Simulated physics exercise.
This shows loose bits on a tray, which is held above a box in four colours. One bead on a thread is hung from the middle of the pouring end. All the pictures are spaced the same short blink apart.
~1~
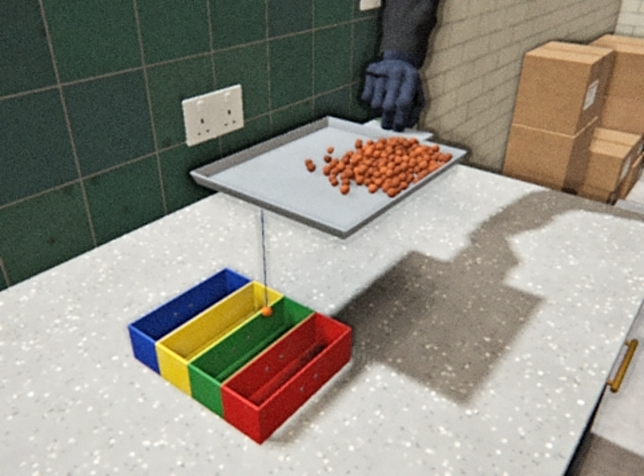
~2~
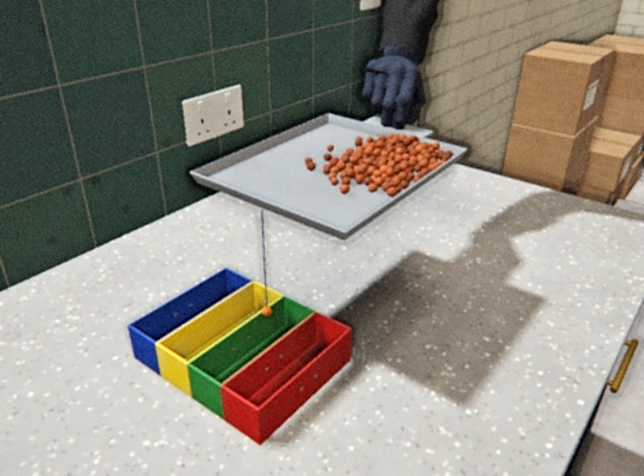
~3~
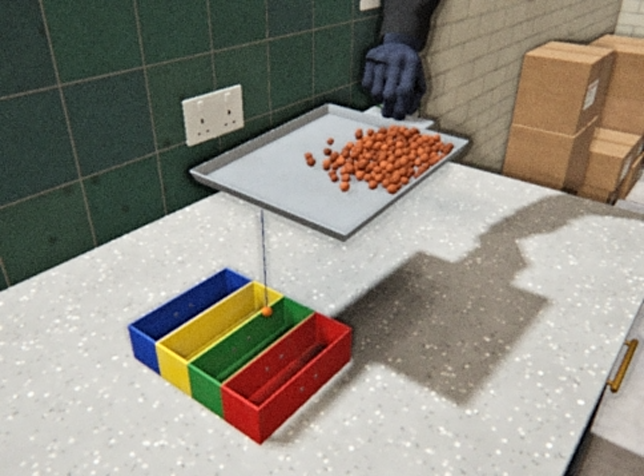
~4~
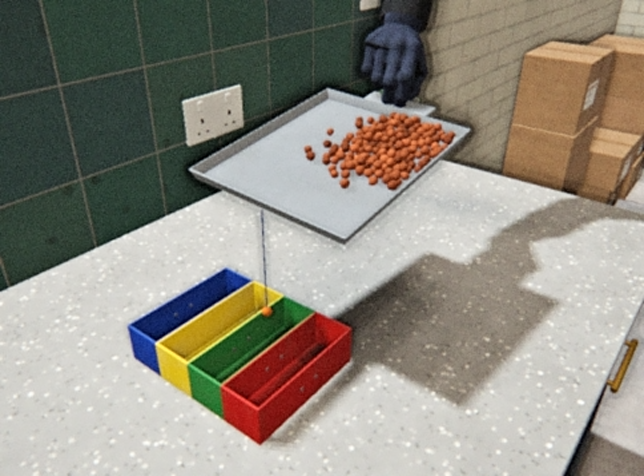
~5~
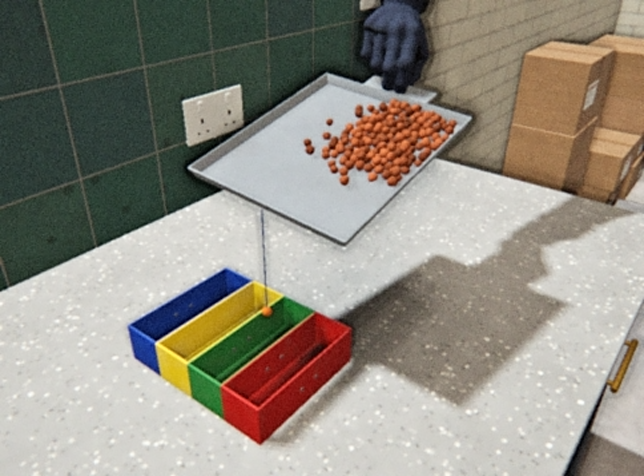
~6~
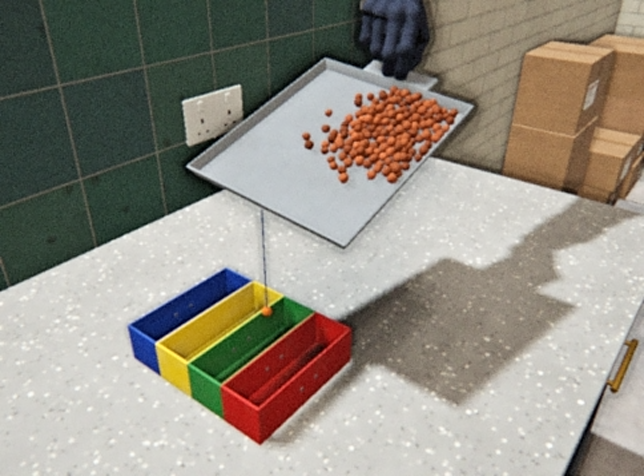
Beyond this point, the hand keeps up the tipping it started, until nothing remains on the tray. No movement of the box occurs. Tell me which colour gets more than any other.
The red one gets the most.
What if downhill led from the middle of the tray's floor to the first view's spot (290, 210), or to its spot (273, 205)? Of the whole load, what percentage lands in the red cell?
For the first it's near 30 %, for the second near 20 %.
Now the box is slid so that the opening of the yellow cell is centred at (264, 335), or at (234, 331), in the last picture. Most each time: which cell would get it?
With the first placing it's that red cell, with the second it's the red cell.
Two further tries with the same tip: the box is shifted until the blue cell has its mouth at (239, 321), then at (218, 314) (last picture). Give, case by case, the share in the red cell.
First position: Some 40 %; second position: Some 40 %.
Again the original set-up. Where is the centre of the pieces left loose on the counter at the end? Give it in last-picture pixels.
It's centred close to pixel (338, 447).
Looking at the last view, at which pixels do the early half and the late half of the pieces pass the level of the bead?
Early half: (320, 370); late half: (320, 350).
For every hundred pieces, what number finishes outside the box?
Result: Near 60 % of the load.
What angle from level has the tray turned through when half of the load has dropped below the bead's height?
80° or so.
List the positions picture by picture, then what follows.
Corners of the pouring end near (197, 172) and (344, 227), level; middle of the load near (389, 163), clay pellets; bead on its thread near (267, 311); blue cell near (145, 347); yellow cell near (174, 367); green cell near (206, 388); red cell near (241, 412), in the first picture.
Corners of the pouring end near (197, 172) and (344, 228), level; middle of the load near (389, 161), in the second picture.
Corners of the pouring end near (196, 170) and (344, 230), tipped barely, lowest at the right corner; middle of the load near (390, 155), in the third picture.
Corners of the pouring end near (195, 168) and (344, 234), tipped a little, lowest at the right corner; middle of the load near (390, 147), in the fourth picture.
Corners of the pouring end near (194, 167) and (344, 237), tipped a little, lowest at the right corner; middle of the load near (390, 138), in the fifth picture.
Corners of the pouring end near (193, 165) and (343, 240), tipped clearly, lowest at the right corner; middle of the load near (390, 130); blue cell near (145, 347); yellow cell near (174, 367); green cell near (206, 388); red cell near (241, 412), in the sixth picture.
Shortly afterwards, tray tipped steeply; near two thirds on the tray; a little in the red cell; only a few in the green cell; near a third falling or outside the box.
Next, tray tipped past a quarter turn; near a quarter in the red cell; a little in the green cell; only a few in the yellow cell; near two thirds falling or outside the box.
Some moments later, tray tipped past a quarter turn; near a quarter in the red cell; a little in the green cell; only a few in the yellow cell; near two thirds falling or outside the box.
In the end, tray tipped past a quarter turn; near a quarter in the red cell; a little in the green cell; only a few in the yellow cell; none at all in the blue cell; near two thirds outside the box.
